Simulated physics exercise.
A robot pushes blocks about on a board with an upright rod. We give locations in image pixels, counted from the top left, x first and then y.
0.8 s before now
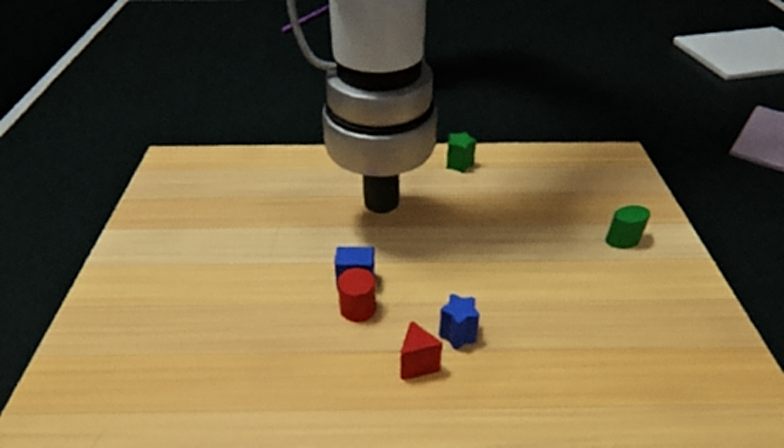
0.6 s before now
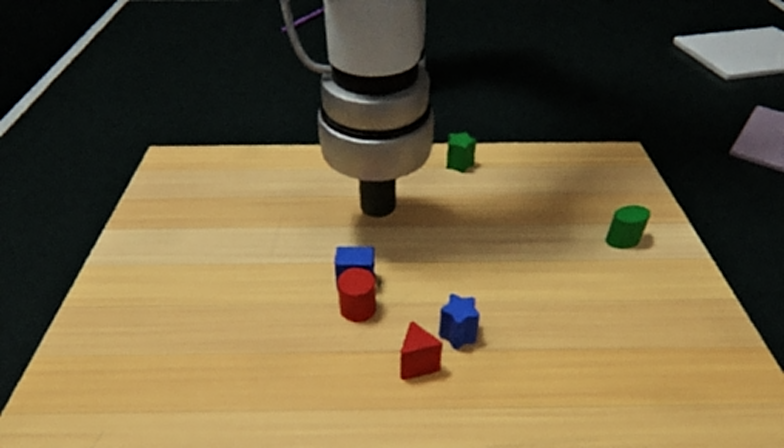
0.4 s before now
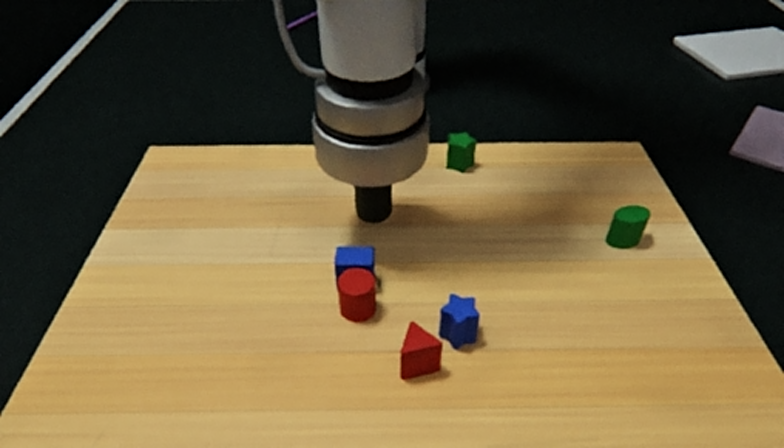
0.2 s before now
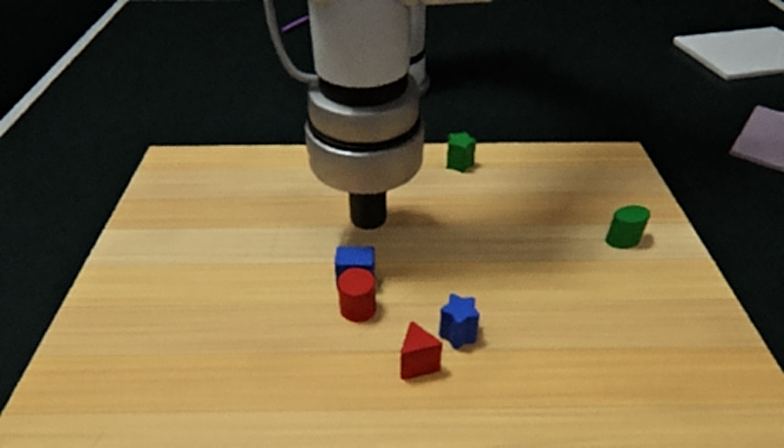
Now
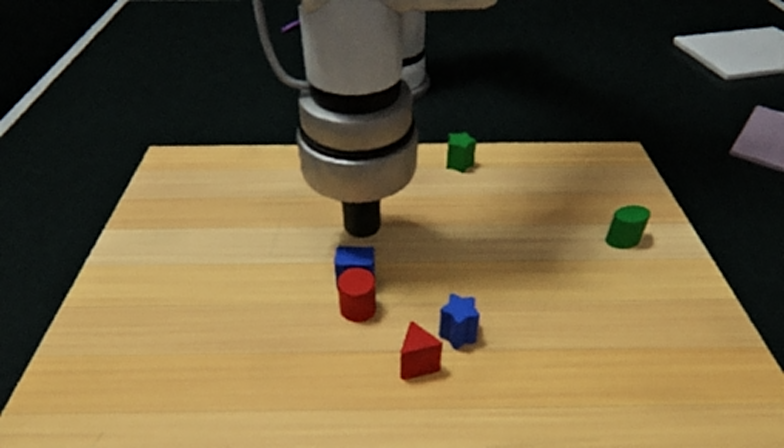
The robot arm moves slowly down and slightly left toward the blue block, touching nothing.
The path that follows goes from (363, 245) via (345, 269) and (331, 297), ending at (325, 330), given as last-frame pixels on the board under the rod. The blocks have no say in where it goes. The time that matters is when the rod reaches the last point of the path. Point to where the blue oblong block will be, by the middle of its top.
The centre of its top will be at (346, 325).
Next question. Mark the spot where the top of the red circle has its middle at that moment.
Its top middle is near (382, 333).
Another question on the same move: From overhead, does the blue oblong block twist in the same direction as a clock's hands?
Short answer: No.
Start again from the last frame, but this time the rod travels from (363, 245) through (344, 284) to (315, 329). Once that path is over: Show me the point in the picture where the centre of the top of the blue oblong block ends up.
So, by the moment the path ends, you'll find the top centre of the blue oblong block at (331, 326).
On the path given first. One third of the way, rod (343, 251); blue oblong block (352, 264), turned 25° anticlockwise; red circle (359, 288).
Two thirds of the way, rod (329, 280); blue oblong block (345, 292), turned 45° anticlockwise; red circle (367, 312).
At the end, rod (323, 312); blue oblong block (347, 325), turned 60° anticlockwise; red circle (382, 333); red triangular piece not moved.
